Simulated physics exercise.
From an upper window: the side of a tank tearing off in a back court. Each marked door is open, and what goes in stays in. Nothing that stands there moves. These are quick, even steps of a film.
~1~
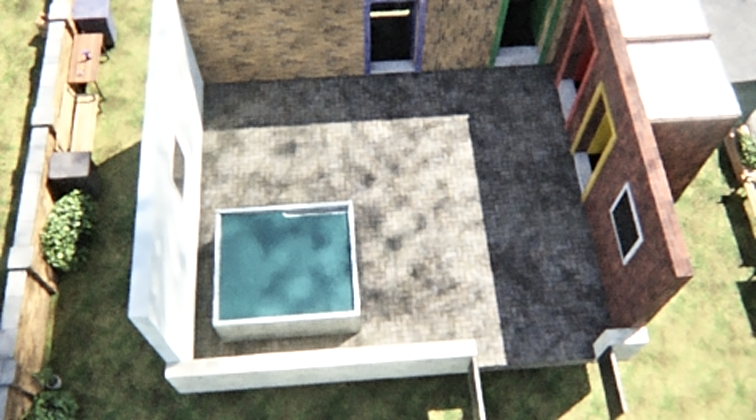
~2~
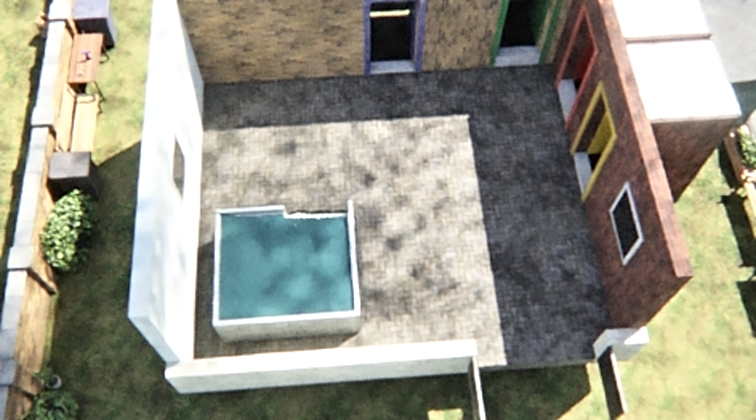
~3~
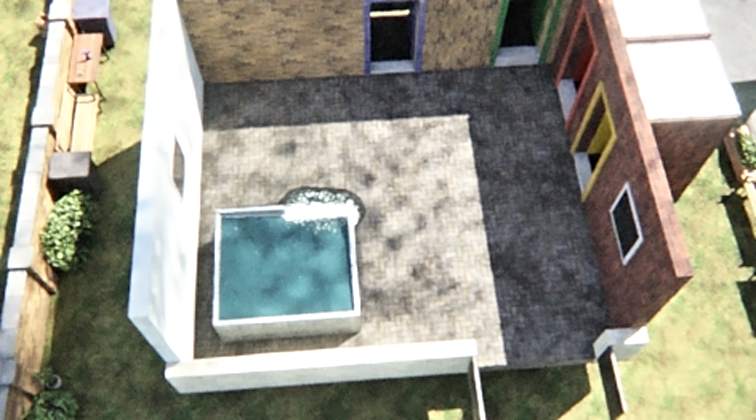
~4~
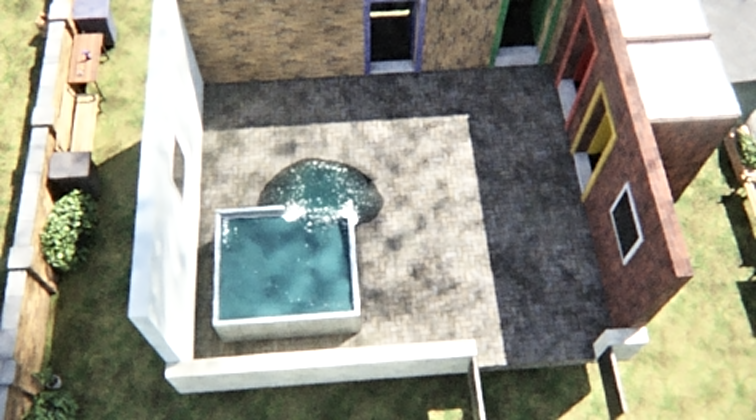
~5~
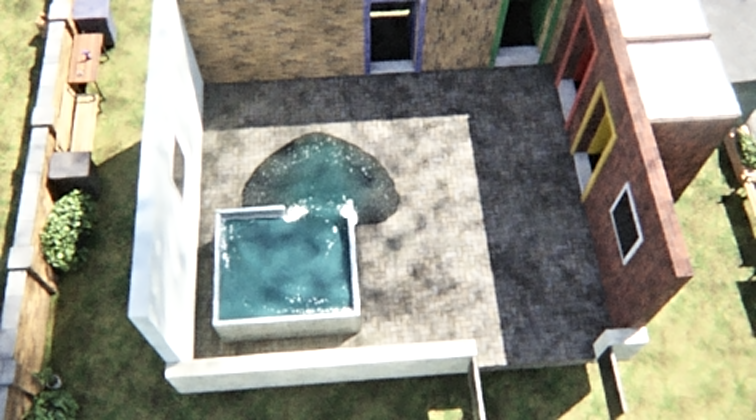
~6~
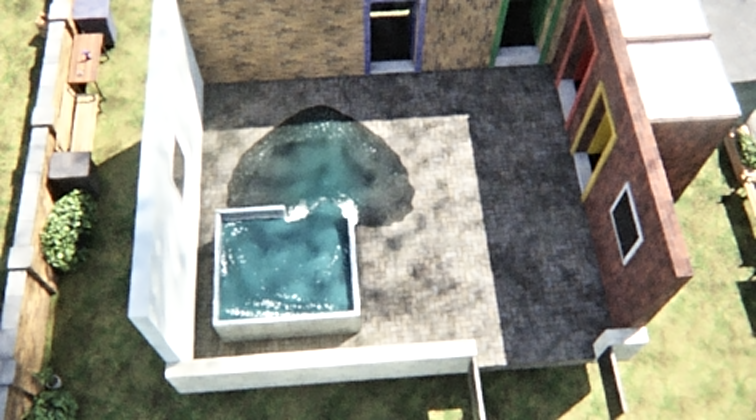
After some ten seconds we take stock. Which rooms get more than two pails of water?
The red door admits no more than that; the green door admits no more than that; the yellow door admits no more than that; the blue door lets in a lot.
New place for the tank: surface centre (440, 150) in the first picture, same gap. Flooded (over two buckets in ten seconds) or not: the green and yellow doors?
One by one: Green lets more in, yellow holds.
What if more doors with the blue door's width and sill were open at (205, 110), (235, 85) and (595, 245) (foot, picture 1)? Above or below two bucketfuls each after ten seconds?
One after the other: Is over, takes more, is under.
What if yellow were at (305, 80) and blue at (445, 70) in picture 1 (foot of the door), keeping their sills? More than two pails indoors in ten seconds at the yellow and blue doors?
Yellow door is over, blue door passes that mark.
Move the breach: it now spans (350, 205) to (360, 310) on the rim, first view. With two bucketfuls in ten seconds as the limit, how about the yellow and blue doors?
My reading: The yellow one lets more in, the blue one is under.
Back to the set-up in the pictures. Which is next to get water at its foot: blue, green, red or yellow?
That is the blue-painted one.
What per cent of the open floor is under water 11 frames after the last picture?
I make it 40 per cent.
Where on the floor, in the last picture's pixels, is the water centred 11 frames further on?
I would point to (309, 212).
A moment on, water covers 35 % of the floor; the red door not reached, the green door not reached, the yellow door not reached, the blue door under two buckets in.
Next, water covers 40 % of the floor; the red door not reached, the green door not reached, the yellow door not reached, the blue door over two buckets in.
Then, water covers 45 % of the floor; the red door wet at the sill, nothing in, the green door wet at the sill, nothing in, the yellow door not reached, the blue door far over two buckets in.
Later, water covers 80 % of the floor; the red door wet at the sill, nothing in, the green door wet at the sill, nothing in, the yellow door wet at the sill, nothing in, the blue door far over two buckets in.
In the end, water covers 95 % of the floor; the red door wet at the sill, nothing in, the green door wet at the sill, nothing in, the yellow door wet at the sill, nothing in, the blue door far over two buckets in.
